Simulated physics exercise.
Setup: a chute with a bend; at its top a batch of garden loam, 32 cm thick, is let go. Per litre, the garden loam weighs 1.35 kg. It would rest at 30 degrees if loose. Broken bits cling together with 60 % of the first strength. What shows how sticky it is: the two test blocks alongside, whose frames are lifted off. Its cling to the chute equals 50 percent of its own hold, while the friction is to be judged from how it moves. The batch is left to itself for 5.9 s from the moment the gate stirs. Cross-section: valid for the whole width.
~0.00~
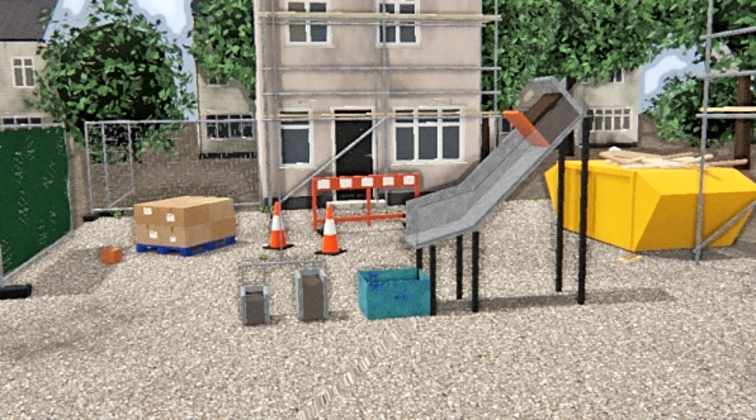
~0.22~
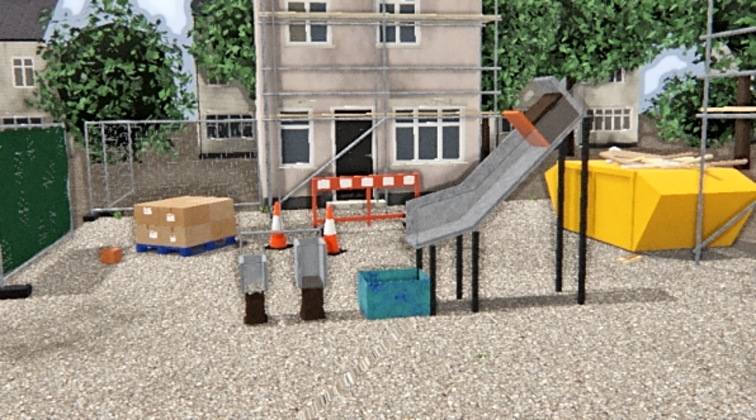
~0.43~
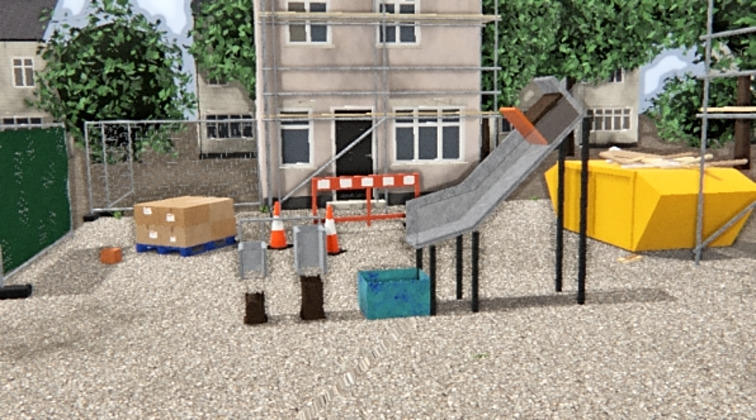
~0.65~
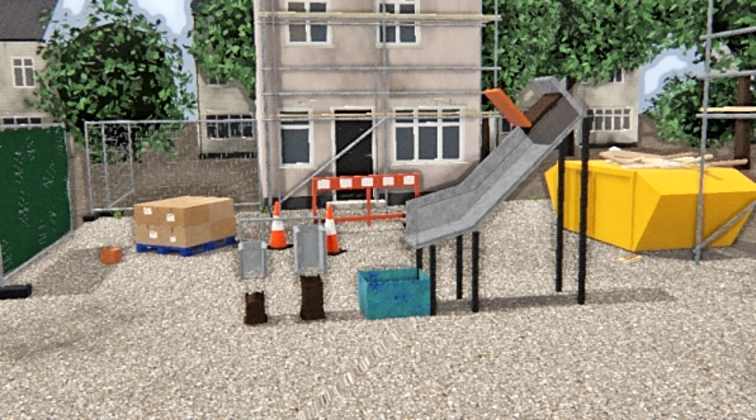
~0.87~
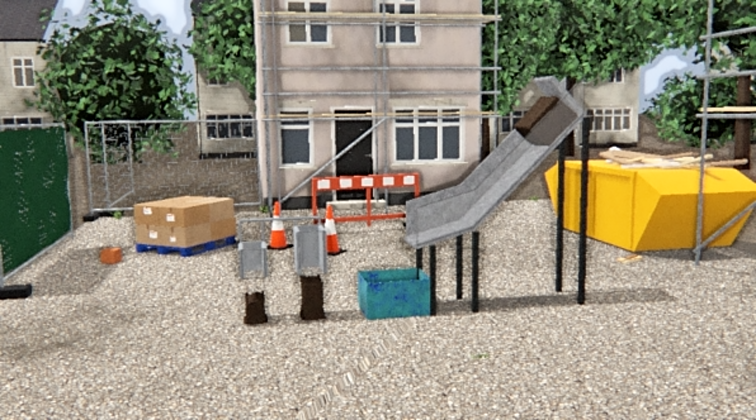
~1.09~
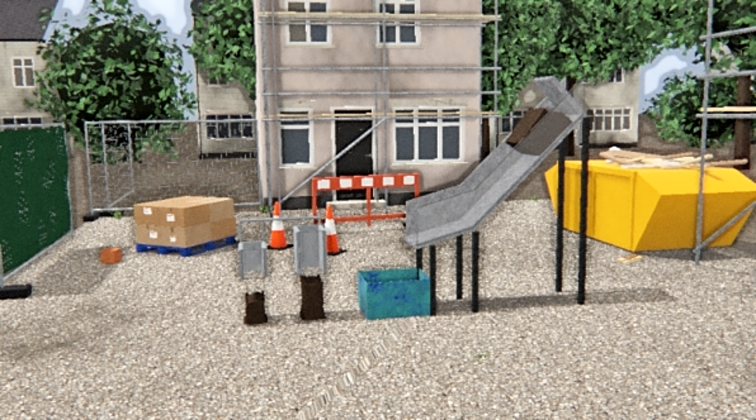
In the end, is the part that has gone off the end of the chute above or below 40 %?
The number lands beneath 40 % in the end.
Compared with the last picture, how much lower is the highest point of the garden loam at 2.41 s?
The gap comes to some 72 centimetres.
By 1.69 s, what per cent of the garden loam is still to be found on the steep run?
Share at that time: About 65 %.
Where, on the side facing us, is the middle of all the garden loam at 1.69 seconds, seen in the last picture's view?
About (491, 194).
After 1.69 s, 64 % is on the steep run, 36 % on the flatter one and 0 % past the end.
After 2.41 s, 39 % is on the steep run, 51 % on the flatter one and 11 % past the end.
After 3.13 s, 39 % is on the steep run, 51 % on the flatter one and 11 % past the end.
After 3.85 s, 39 % is on the steep run, 51 % on the flatter one and 11 % past the end.
After 6.31 s, at the end, 39 % is on the steep run, 51 % on the flatter one and 11 % past the end.
